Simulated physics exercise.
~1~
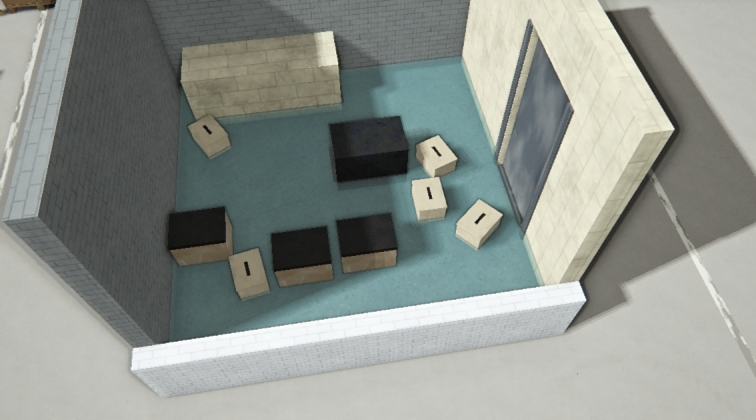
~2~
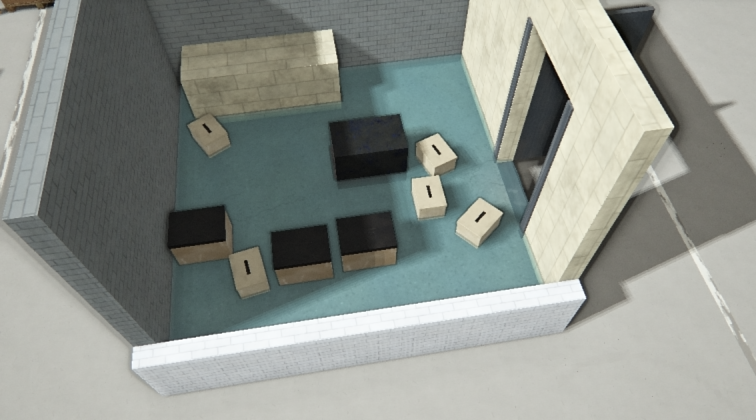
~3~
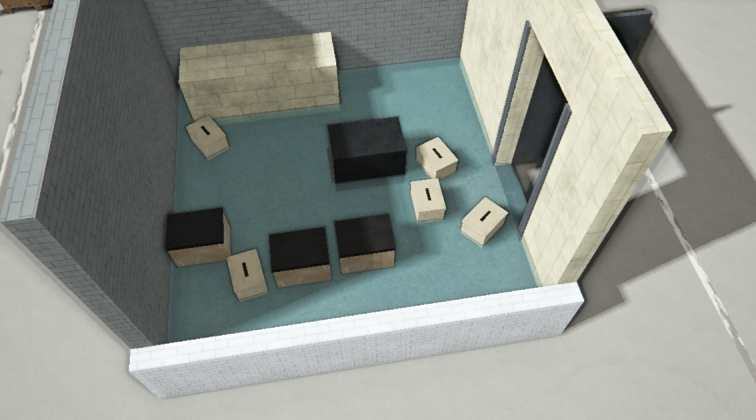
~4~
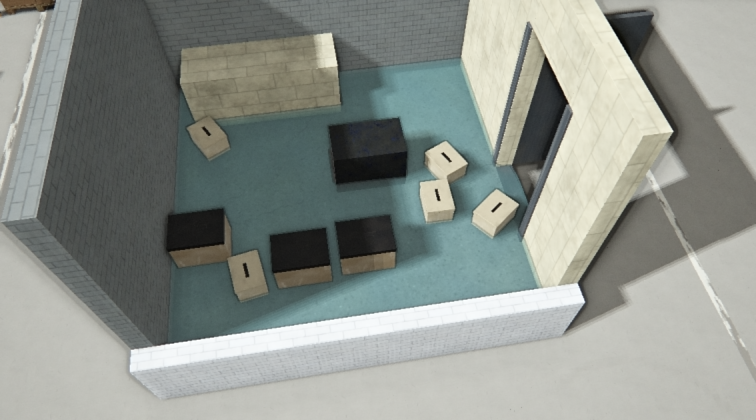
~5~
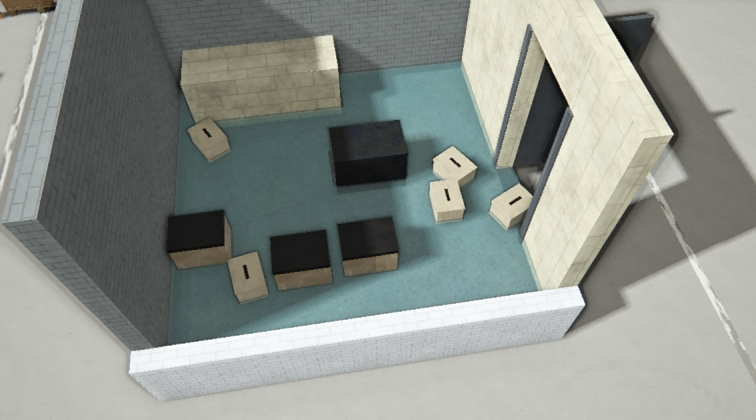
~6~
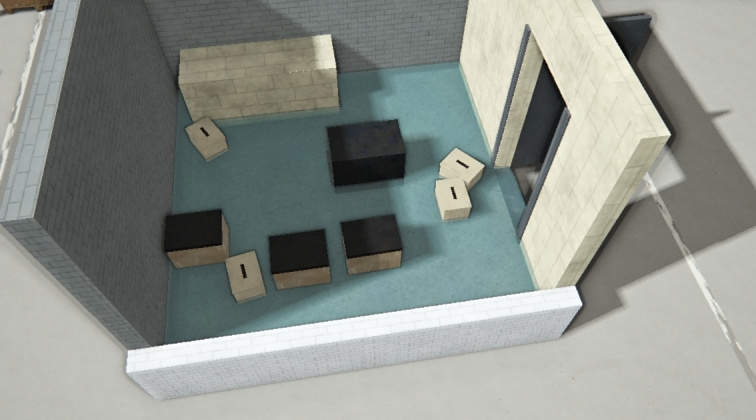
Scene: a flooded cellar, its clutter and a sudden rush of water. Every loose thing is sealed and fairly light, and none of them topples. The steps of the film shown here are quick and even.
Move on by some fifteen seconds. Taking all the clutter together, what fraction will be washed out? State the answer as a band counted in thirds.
Answer: Between one and two thirds.
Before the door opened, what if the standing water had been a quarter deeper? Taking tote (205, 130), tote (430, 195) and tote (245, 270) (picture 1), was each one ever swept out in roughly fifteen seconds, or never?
Held back, swept away, held back.
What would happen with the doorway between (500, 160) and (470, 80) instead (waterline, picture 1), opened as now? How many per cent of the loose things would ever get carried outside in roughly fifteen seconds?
Roughly 50 in a hundred.
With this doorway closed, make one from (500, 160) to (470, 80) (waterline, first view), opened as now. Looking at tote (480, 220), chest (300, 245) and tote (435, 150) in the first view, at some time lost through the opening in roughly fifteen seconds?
Ordered result: Exited / retained / exited.
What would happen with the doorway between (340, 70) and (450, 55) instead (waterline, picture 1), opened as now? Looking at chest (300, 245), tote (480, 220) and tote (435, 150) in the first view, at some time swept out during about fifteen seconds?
Sequentially: Remains, escapes, escapes.
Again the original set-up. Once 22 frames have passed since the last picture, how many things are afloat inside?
The figure is 4.
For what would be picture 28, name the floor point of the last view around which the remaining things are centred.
That averages to about (300, 242) on the floor.
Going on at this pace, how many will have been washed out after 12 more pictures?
Tally: 3.
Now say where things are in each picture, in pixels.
A tote at (437, 152), afloat; a tote at (429, 194) floats; 0 of 8 have shifted, in the first picture.
A tote at (436, 150), afloat; a tote at (429, 192), afloat; 0 of 8 have shifted, in the second picture.
A tote at (437, 154), afloat; a tote at (428, 195) floats; 1 of 8 have shifted, in the third picture.
A tote at (446, 158), afloat, close to its start; a tote at (437, 195), afloat, close to its start; 3 of 8 have shifted, in the fourth picture.
A tote at (455, 163) floats, close to its start; a tote at (447, 195) floats, close to its start; 3 of 8 have shifted, in the fifth picture.
A tote at (462, 165) floats, a stride from its start; a tote at (454, 193) floats, a stride from its start; 4 of 8 have shifted, in the sixth picture.
A moment on, 1 of 8 are out; 7 afloat.
Next, 3 of 8 are out; 5 afloat.
Later, 4 of 8 are out; 4 afloat.
In the end, 4 of 8 are out; 4 afloat.
